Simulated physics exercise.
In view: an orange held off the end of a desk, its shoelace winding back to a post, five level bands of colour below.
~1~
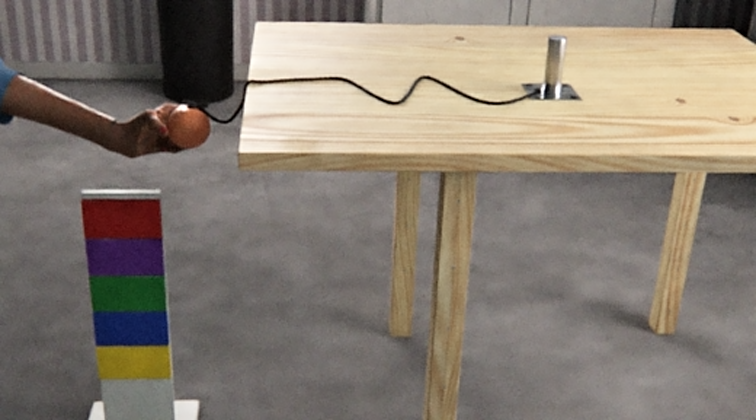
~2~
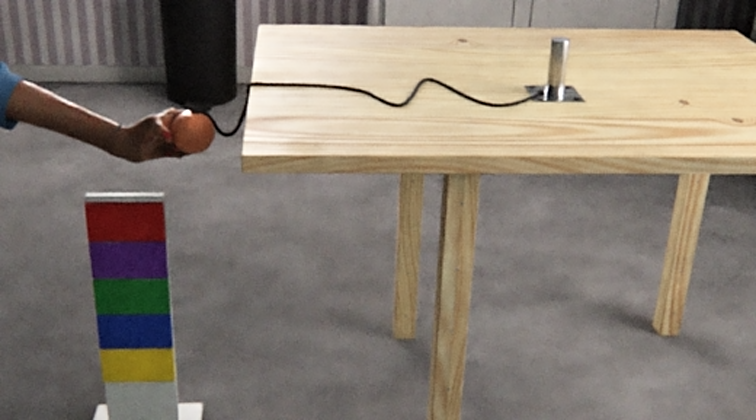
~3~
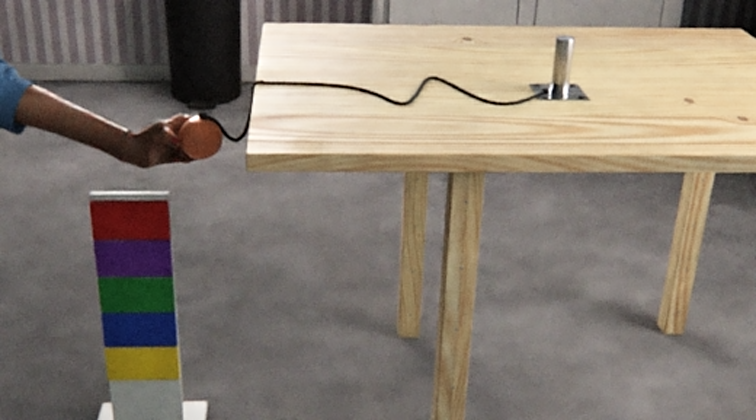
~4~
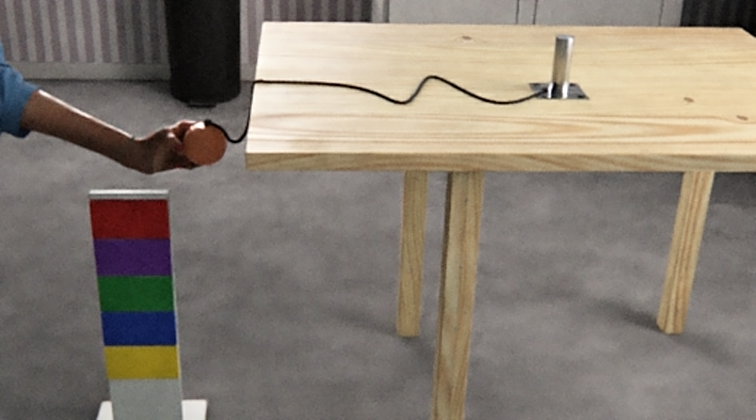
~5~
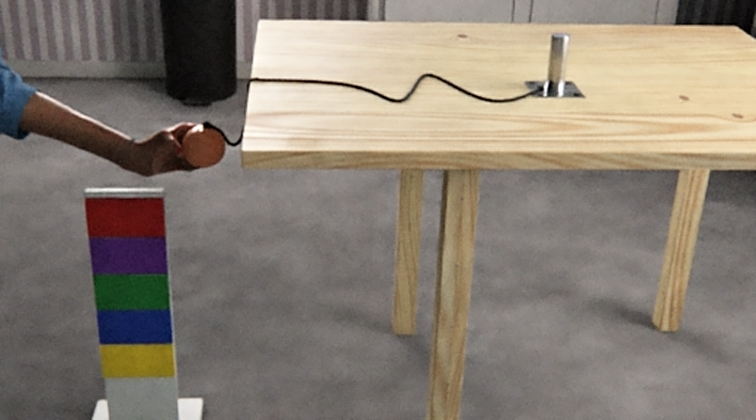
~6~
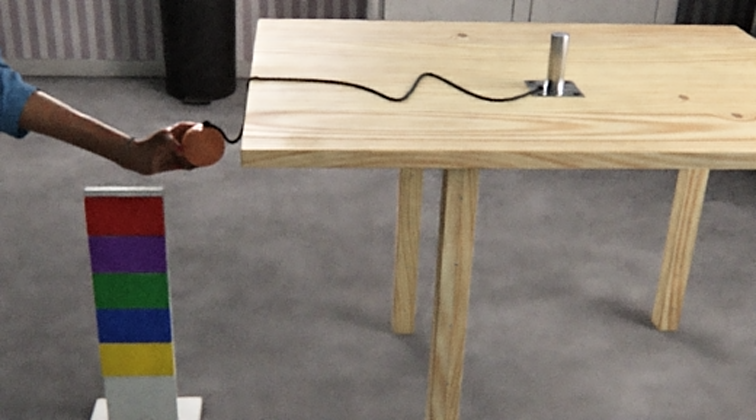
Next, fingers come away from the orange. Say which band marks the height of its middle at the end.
The blue band marks it.
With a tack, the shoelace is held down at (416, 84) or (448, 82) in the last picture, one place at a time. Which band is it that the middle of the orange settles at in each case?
In order: Purple; green.
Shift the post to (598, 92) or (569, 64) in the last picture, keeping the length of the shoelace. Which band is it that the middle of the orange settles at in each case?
First try: Green; second try: Green.
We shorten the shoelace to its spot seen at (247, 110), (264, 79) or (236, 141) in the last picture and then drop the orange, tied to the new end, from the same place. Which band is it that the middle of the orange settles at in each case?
In the order given, it comes out as purple; red; green.
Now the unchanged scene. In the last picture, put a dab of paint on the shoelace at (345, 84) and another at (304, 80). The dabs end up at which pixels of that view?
(249, 122) for the first, (250, 160) for the second.
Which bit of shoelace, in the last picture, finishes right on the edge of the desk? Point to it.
Around (374, 91).
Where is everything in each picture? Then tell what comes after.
The first frame shows orange (189, 127); red (122, 220); purple (125, 258); green (128, 294); blue (131, 330); yellow (134, 363).
The second frame shows orange (193, 133); shoelace through (515, 104) (444, 84) (409, 99) (342, 88) (252, 89).
The third frame shows orange (201, 138).
The fourth frame shows orange (205, 144); shoelace through (519, 101) (448, 82) (413, 97) (343, 85) (255, 88).
The fifth frame shows orange (204, 147).
The sixth frame shows orange (203, 146); shoelace through (514, 99) (443, 79) (409, 94) (338, 83) (250, 85).
Early on, orange near (215, 322); level with blue.
Midway, orange near (280, 311); level with blue.
Near the end, orange near (244, 314); level with blue.
Finally, orange near (257, 314); level with blue. The shoelace holds its middle at blue.
